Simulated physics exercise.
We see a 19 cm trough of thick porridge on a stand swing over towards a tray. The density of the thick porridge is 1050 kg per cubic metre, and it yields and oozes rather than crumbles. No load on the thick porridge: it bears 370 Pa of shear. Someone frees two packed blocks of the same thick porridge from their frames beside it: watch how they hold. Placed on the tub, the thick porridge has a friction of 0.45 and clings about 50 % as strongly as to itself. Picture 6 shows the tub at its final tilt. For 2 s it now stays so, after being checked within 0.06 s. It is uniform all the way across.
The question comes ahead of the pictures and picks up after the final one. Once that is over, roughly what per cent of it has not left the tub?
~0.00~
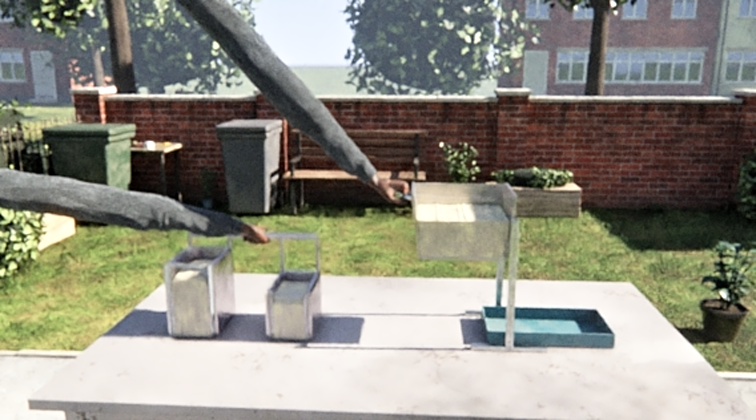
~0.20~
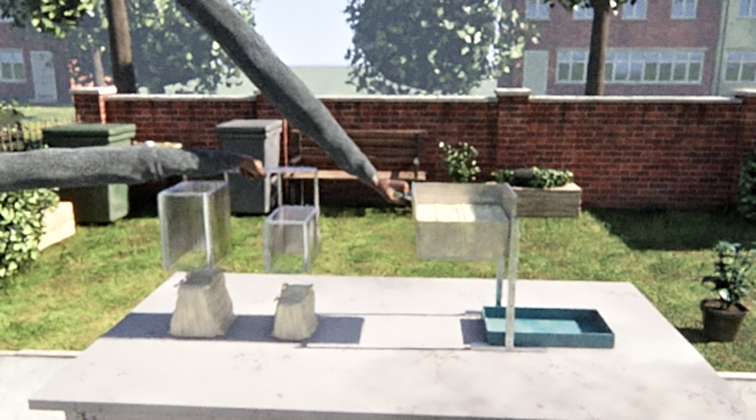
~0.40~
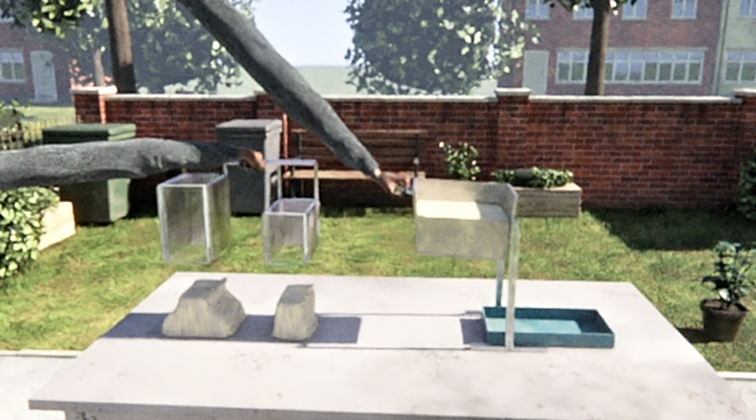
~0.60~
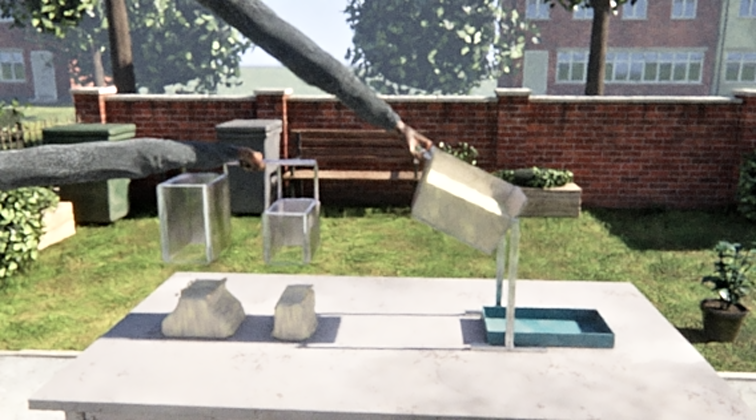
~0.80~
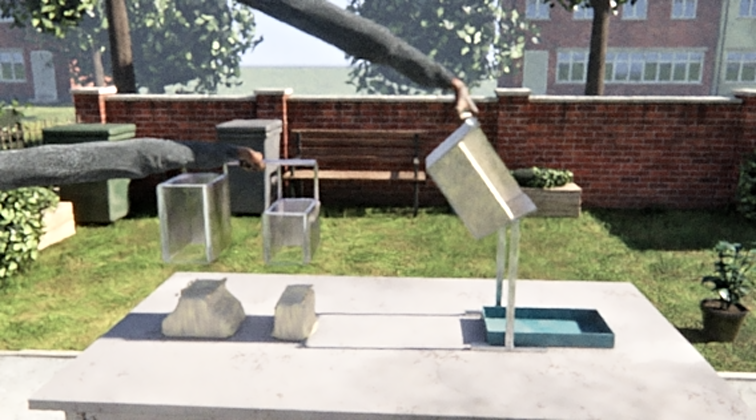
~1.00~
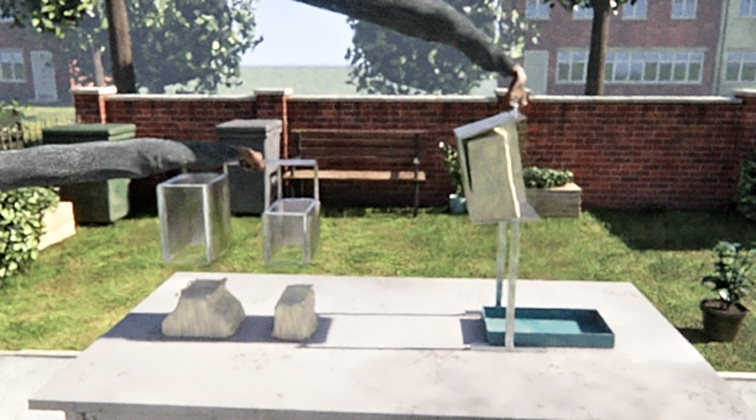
Around 54 percent.
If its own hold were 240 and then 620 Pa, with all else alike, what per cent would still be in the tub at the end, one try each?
First try roughly 50 per cent, second try roughly 90 per cent.
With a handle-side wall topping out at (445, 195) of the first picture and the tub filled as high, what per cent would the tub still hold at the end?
About 100 % stays in the tub.
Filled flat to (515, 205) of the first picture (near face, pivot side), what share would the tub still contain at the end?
It would come to roughly 40 percent.
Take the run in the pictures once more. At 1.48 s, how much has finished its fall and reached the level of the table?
Roughly 0 per cent.
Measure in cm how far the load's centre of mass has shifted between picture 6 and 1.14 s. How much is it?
It has moved around 5 centimetres.
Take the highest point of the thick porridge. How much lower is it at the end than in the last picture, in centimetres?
16 cm.
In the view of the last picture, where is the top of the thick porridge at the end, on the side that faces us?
Highest point: Approx. (494, 188).
After 1.14 s, the tub is at 79 degrees and holds 100 %.
After 1.31 s, the tub is at 79 degrees and holds 72 %.
After 1.48 s, the tub is at 79 degrees and holds 56 %.
After 1.65 s, the tub is at 79 degrees and holds 54 %.
After 3.00 s, at the end, the tub is at 79 degrees and holds 54 %.
